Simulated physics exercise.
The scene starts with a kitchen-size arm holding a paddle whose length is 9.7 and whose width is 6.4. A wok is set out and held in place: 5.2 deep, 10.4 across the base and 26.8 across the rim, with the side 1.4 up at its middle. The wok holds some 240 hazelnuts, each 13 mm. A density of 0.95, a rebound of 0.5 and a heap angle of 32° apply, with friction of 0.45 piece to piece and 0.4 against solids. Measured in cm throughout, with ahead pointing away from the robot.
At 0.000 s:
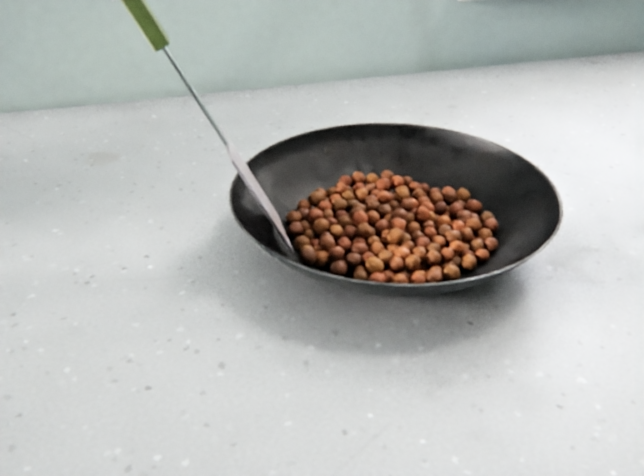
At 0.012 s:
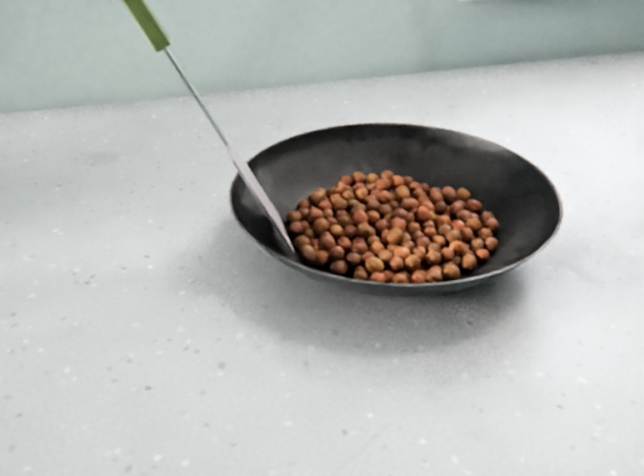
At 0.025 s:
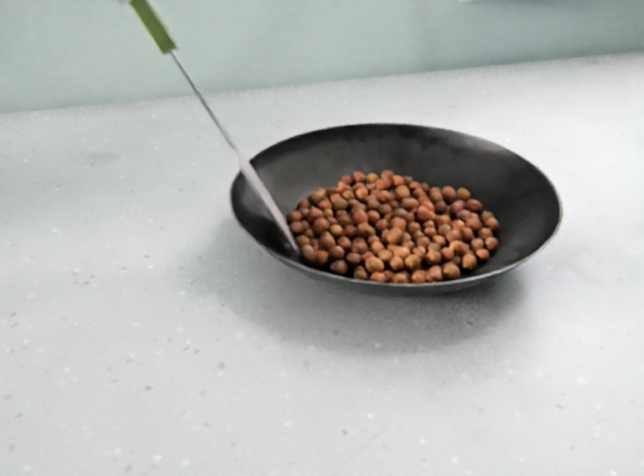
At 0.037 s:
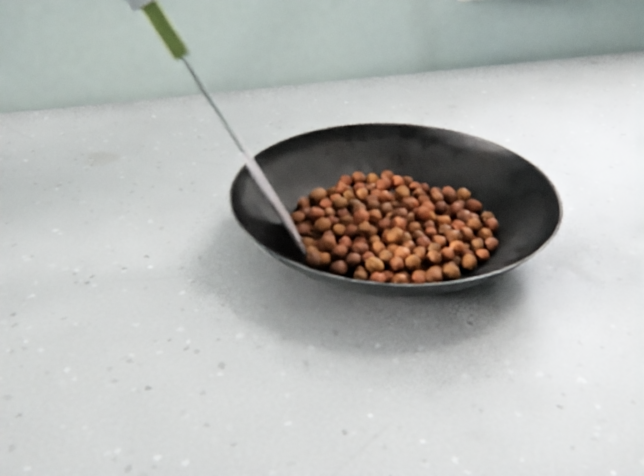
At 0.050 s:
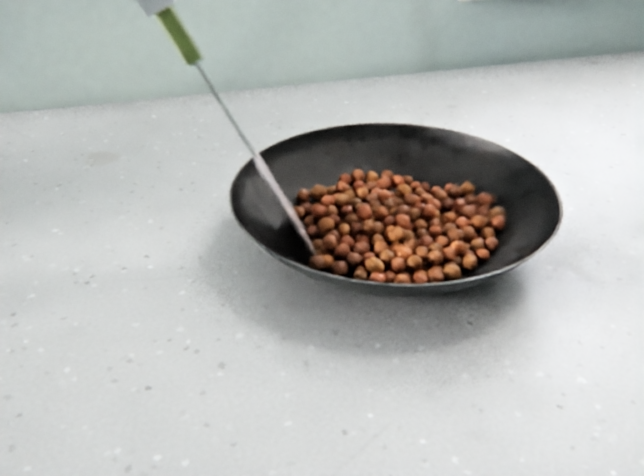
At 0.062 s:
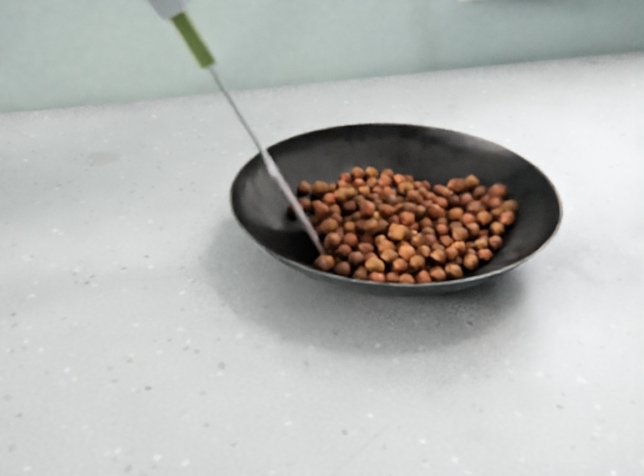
We see a dark wok of brown hazelnuts on a pale speckled surface while a green-handled paddle, slanting in from the upper left, moves slightly right along the inside of the wok, nudging the pile a little to the right.
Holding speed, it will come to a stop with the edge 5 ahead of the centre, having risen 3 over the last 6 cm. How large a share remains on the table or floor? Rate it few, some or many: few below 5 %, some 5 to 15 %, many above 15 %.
Few, below 5 %.
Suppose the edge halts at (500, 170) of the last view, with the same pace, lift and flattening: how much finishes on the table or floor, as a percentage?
Around 25 percent ends on the table or floor.
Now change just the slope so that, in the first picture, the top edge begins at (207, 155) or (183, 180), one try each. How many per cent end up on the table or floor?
First try around 0 percent, second around 0 percent.
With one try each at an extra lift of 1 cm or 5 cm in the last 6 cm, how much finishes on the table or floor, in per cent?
Roughly 0 % and then 0 %.
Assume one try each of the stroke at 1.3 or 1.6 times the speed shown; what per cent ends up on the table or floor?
Near 5 and near 10 percent respectively.
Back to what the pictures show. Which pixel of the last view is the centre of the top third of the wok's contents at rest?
I'd put it close to (481, 198).
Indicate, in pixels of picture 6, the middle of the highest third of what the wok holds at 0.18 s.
It is centred at roughly (466, 199).
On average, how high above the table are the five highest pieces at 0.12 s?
Roughly 5 centimetres.
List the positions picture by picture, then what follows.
The first picture shows the paddle top edge at (225, 142), sloping 64°; upper third of the load around (385, 220), from x 295 to 490, top at y 175; 240 in the wok.
The second picture shows the paddle top edge at (226, 142), sloping 64°; upper third of the load around (385, 220), from x 295 to 490, top at y 175.
The third picture shows the paddle top edge at (232, 145), sloping 64°; upper third of the load around (385, 220), from x 295 to 490, top at y 175.
The fourth picture shows the paddle top edge at (242, 149), sloping 64°; upper third of the load around (385, 221), from x 295 to 490, top at y 175.
The fifth picture shows the paddle top edge at (253, 153), sloping 64°; upper third of the load around (398, 221), from x 295 to 500, top at y 175.
The sixth picture shows the paddle top edge at (265, 156), sloping 64°; upper third of the load around (407, 212), from x 295 to 510, top at y 175; 240 in the wok.
After 0.12 s, sloping 64°, highest piece 6 above the table; 240 in the wok.
After 0.18 s, sloping 64°, highest piece 6 above the table; 238 in the wok, 2 on the blade or in flight.
After 0.41 s, sloping 64°, highest piece 9 above the table; 233 in the wok, 5 on the table or floor, 2 on the blade or in flight.
After 1.46 s, sloping 64°, highest piece 5 above the table; 233 in the wok, 7 on the table or floor.
In the end, 233 in the wok, 7 on the table or floor. That is 3 % on the table or floor.
